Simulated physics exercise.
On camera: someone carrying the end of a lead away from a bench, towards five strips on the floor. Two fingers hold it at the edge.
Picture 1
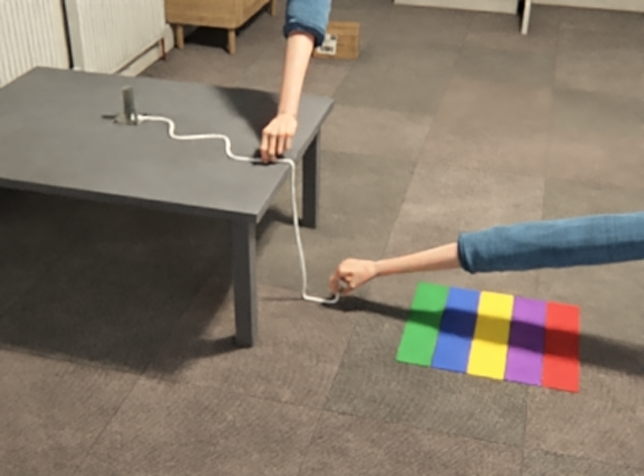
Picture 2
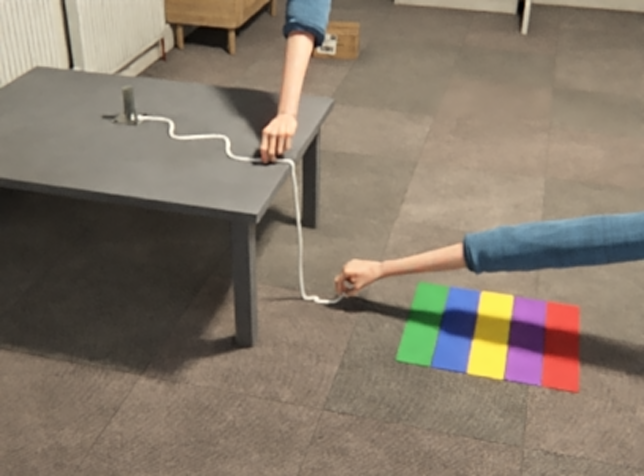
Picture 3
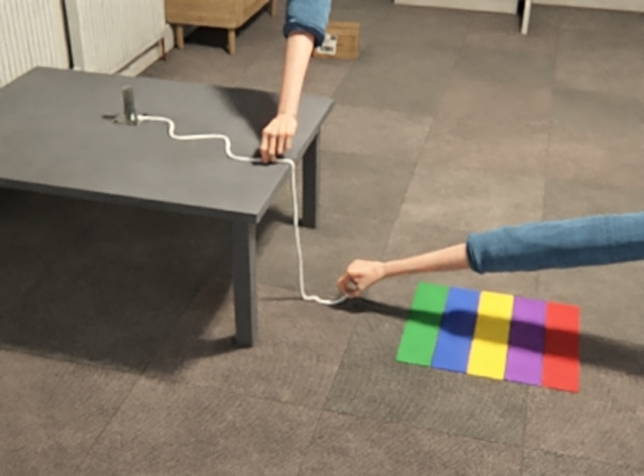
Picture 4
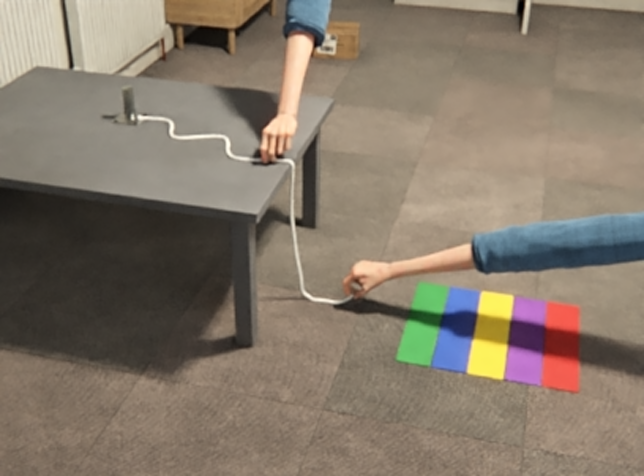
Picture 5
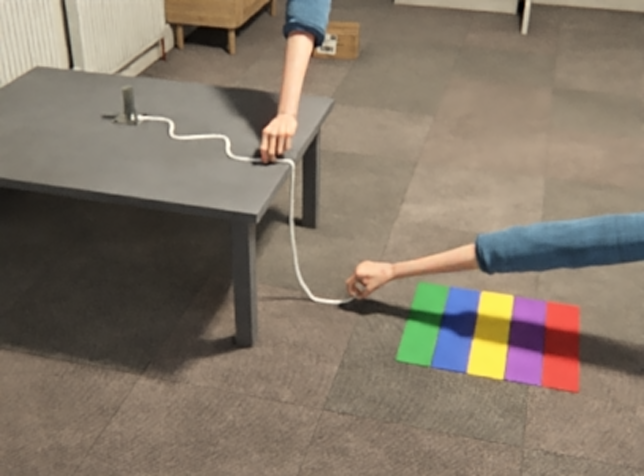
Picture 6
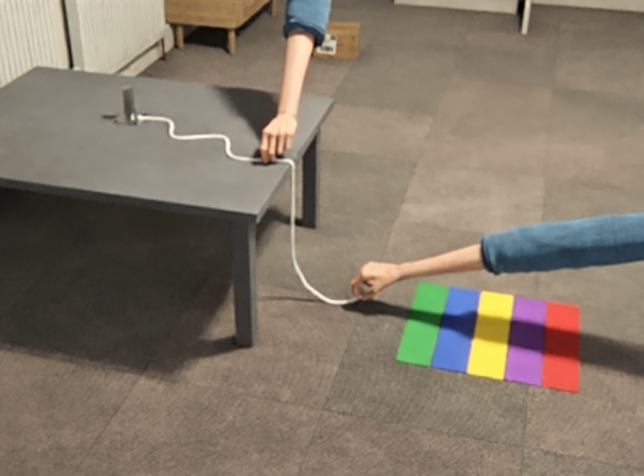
A hand near the floor slowly drew the end of a white cord a short way right, towards five coloured strips, while another hand kept it pressed at the edge of a dark table.
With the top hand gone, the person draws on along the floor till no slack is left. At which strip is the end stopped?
The end stops over the yellow strip.
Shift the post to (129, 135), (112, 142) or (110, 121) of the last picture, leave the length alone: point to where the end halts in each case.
In that order: (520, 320), (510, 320) and (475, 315).
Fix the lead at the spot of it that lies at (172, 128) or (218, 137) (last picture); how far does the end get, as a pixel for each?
About (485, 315) and (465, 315).
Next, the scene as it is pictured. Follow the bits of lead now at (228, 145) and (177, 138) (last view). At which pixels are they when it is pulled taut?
Near (258, 148) and (203, 134).
Early on, end near (445, 310); over blue.
Midway, end near (477, 315); over yellow.
At the end of the slack, end near (496, 318); over yellow. It gets as far as the yellow strip.
